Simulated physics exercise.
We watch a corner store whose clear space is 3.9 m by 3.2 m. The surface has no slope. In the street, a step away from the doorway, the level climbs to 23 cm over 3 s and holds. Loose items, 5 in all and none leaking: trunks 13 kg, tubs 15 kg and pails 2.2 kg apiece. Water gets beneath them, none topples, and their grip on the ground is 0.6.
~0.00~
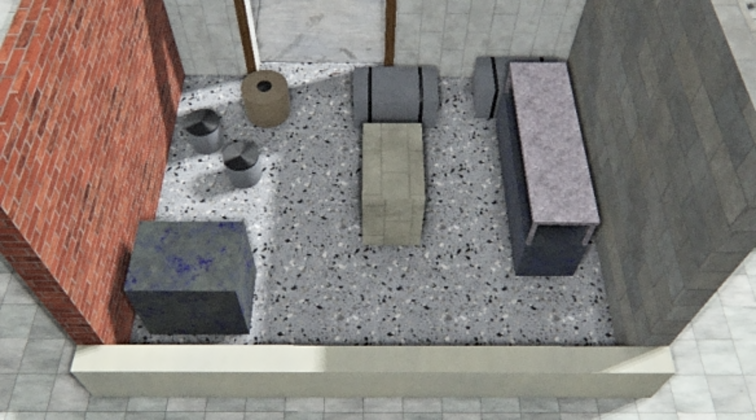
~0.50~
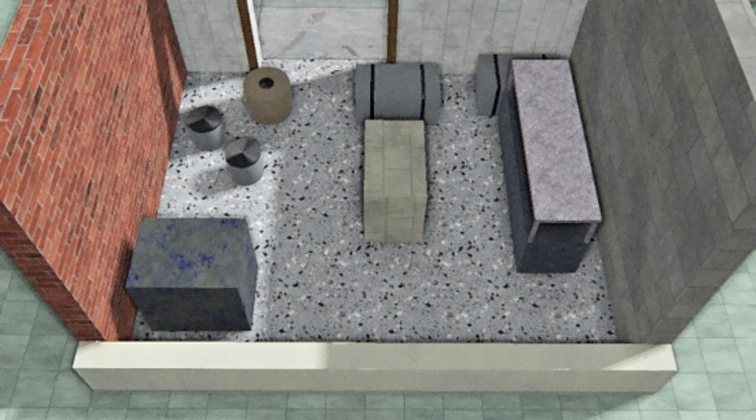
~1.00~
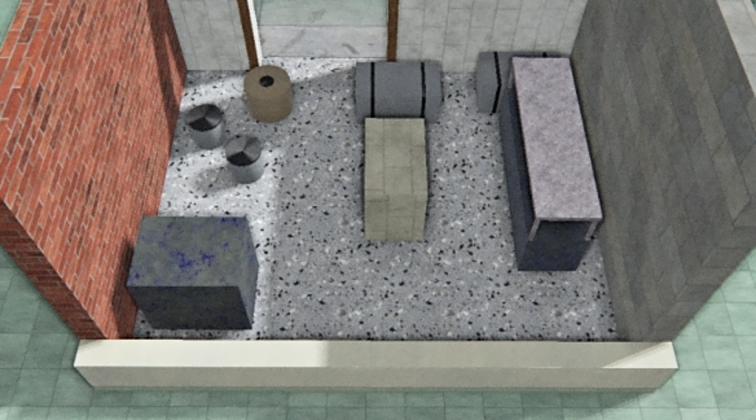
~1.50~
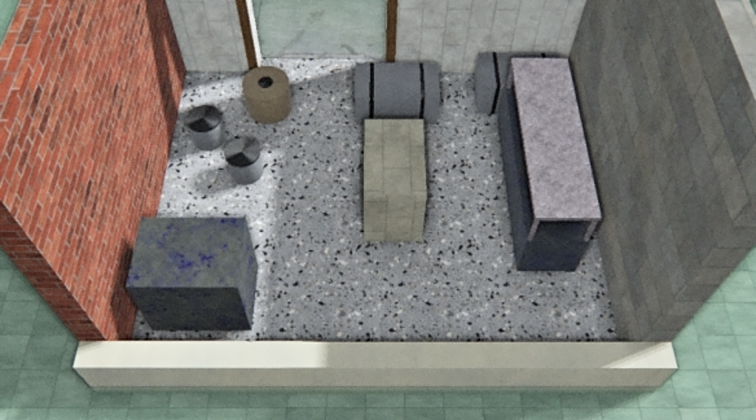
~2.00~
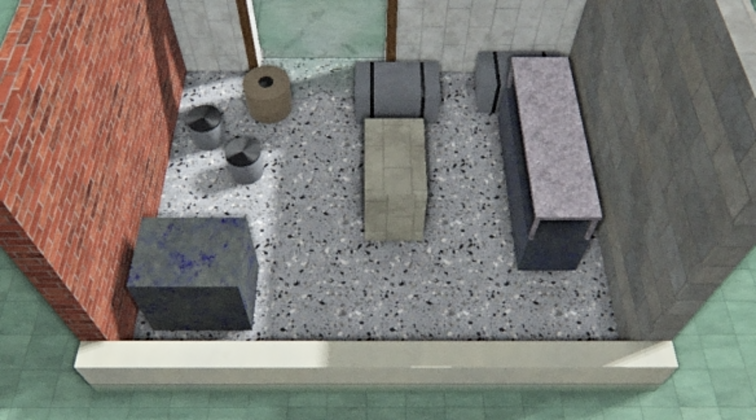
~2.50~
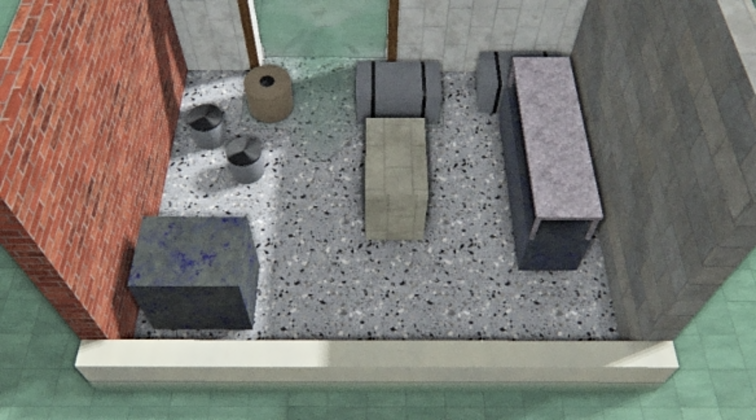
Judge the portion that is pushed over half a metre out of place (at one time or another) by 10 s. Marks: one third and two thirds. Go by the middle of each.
Share: Two thirds or above.
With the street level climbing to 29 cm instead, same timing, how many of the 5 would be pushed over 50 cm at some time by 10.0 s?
Then 5.
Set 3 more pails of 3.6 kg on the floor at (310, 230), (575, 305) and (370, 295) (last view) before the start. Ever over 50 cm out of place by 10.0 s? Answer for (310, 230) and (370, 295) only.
In turn: Past it, past it.
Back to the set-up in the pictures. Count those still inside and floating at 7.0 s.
5 of them.
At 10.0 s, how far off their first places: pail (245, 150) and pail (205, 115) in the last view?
In that order: 100 cm, 50 cm.
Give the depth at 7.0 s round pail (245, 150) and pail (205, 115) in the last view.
About 14 and 11 cm.
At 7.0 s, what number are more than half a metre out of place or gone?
3 of them.
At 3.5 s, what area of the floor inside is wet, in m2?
Some 4.0 m2.
After 3.5 s 0 of 5 are over 50 cm from their spots; 0 afloat.
After 4.5 s 2 of 5 are over 50 cm from their spots; 1 afloat.
After 7.0 s 3 of 5 are over 50 cm from their spots; 5 afloat.
After 10.0 s 1 of 5 are over 50 cm from their spots, and 4 have been at some point; 5 afloat.
